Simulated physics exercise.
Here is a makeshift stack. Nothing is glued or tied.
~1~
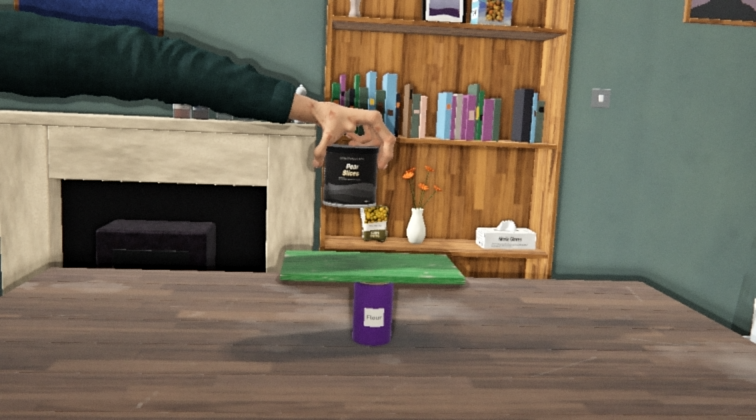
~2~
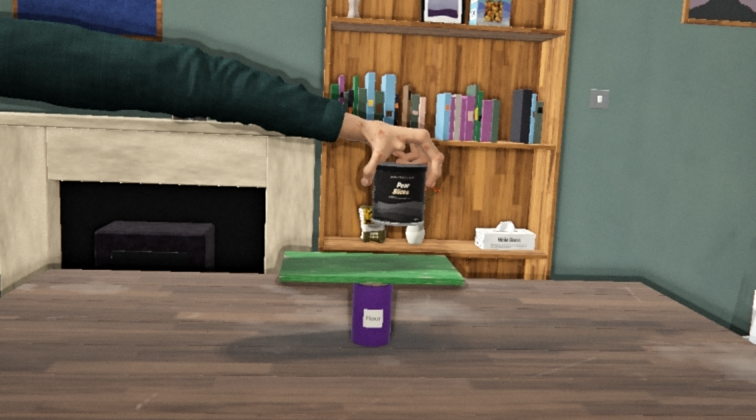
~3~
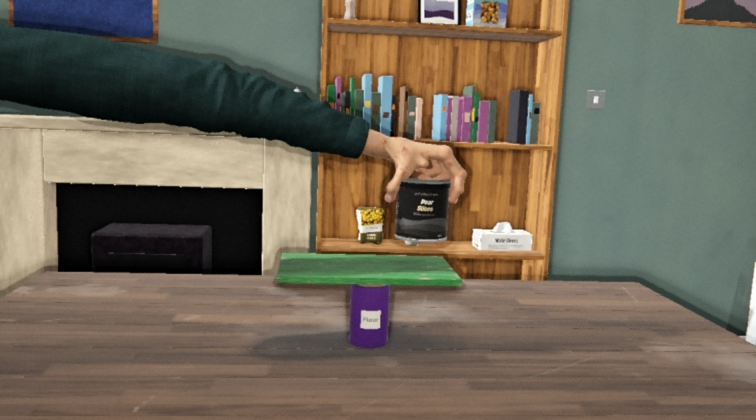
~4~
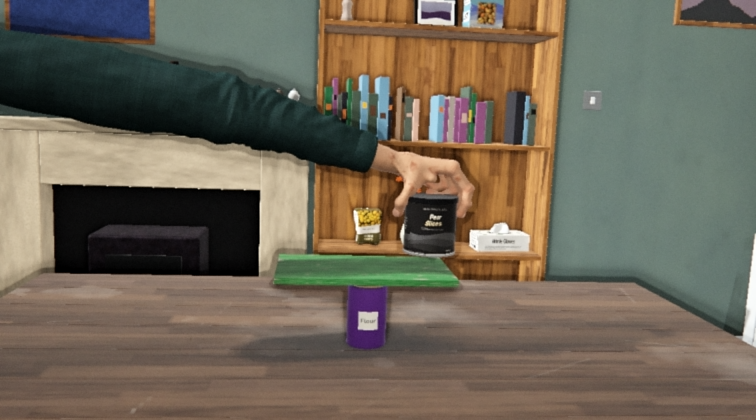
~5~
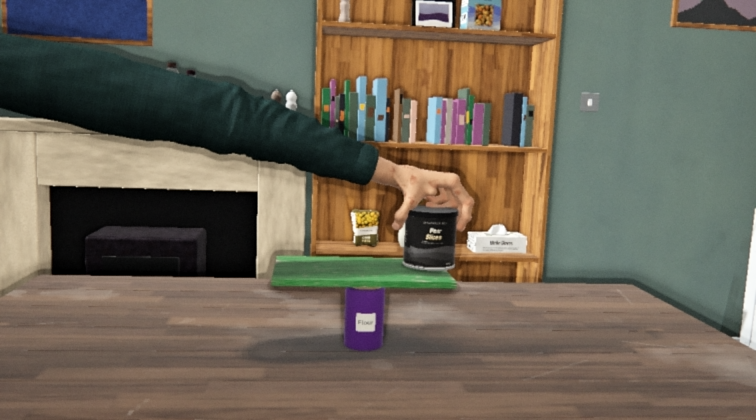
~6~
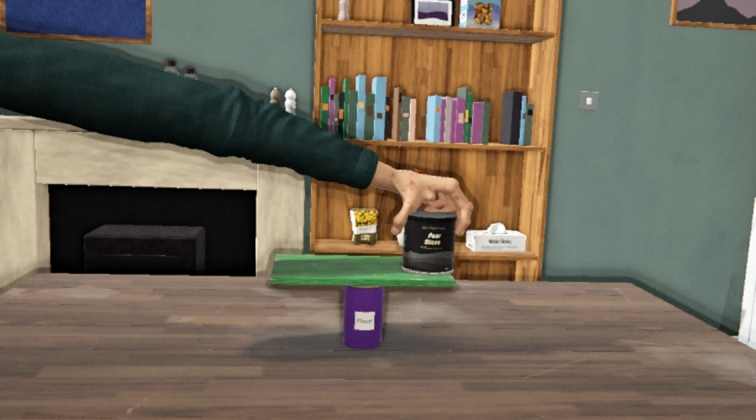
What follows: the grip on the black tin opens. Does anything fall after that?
As it turns out, it loses its balance.
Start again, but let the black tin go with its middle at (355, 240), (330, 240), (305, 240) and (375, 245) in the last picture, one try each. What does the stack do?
First, it keeps its balance; second, it comes apart; third, it gives way; fourth, it keeps its balance.
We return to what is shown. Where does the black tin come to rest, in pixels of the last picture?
Near (476, 324).
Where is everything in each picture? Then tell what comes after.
The first picture shows coming down; black tin (351, 175); purple jar (373, 305).
The second picture shows coming down; black tin (399, 193); purple jar (372, 306).
The third picture shows coming down; black tin (422, 209); purple jar (370, 307).
The fourth picture shows coming down; black tin (430, 224); purple jar (367, 308).
The fifth picture shows coming down; black tin (430, 237); purple jar (365, 310).
The sixth picture shows set down, still held; black tin (429, 242); purple jar (364, 308).
Then, 0.40 s later than the last frame, black tin now fallen; green board tilted by 35°.
Then, 0.50 s later than the last frame, green board tilted by 59°.
Then, 0.60 s later than the last frame, green board tilted by 67°.
When it is over, fallen, black tin; lying over in the stack, green board; purple jar as before. End places, in pixels of the last picture, black tin near (476, 324). The stack comes apart.
